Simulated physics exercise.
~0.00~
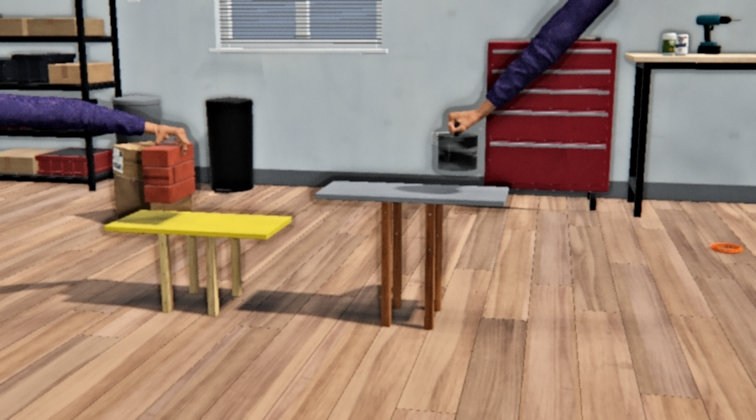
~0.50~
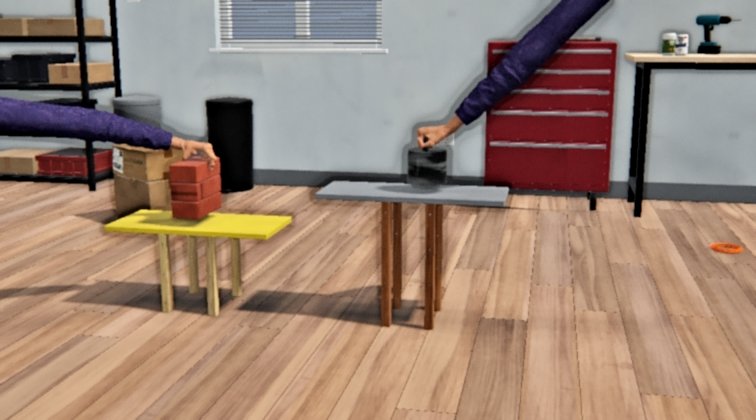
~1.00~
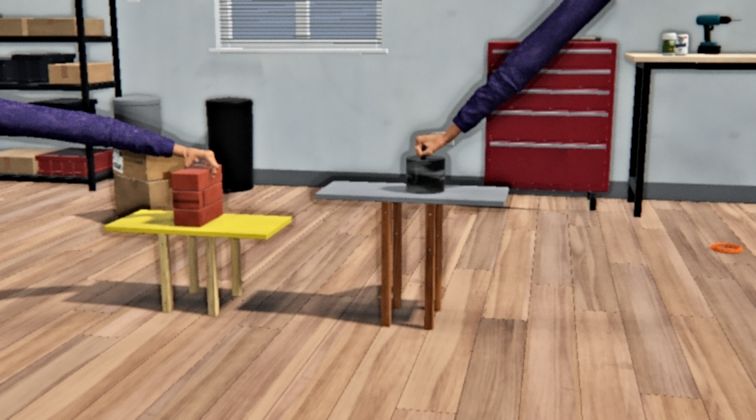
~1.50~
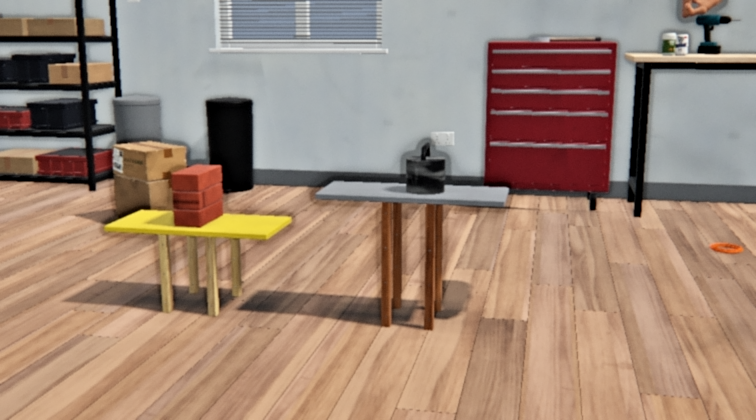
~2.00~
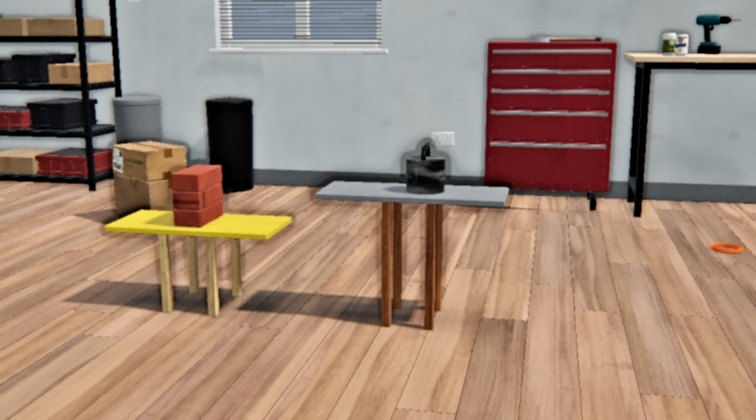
Two purple-sleeved arms lowered a stack of red bricks onto a yellow trestle on the left and a dark, handled object onto a small grey table on the right, then let go and withdrew, and both pieces of furniture stayed steady.
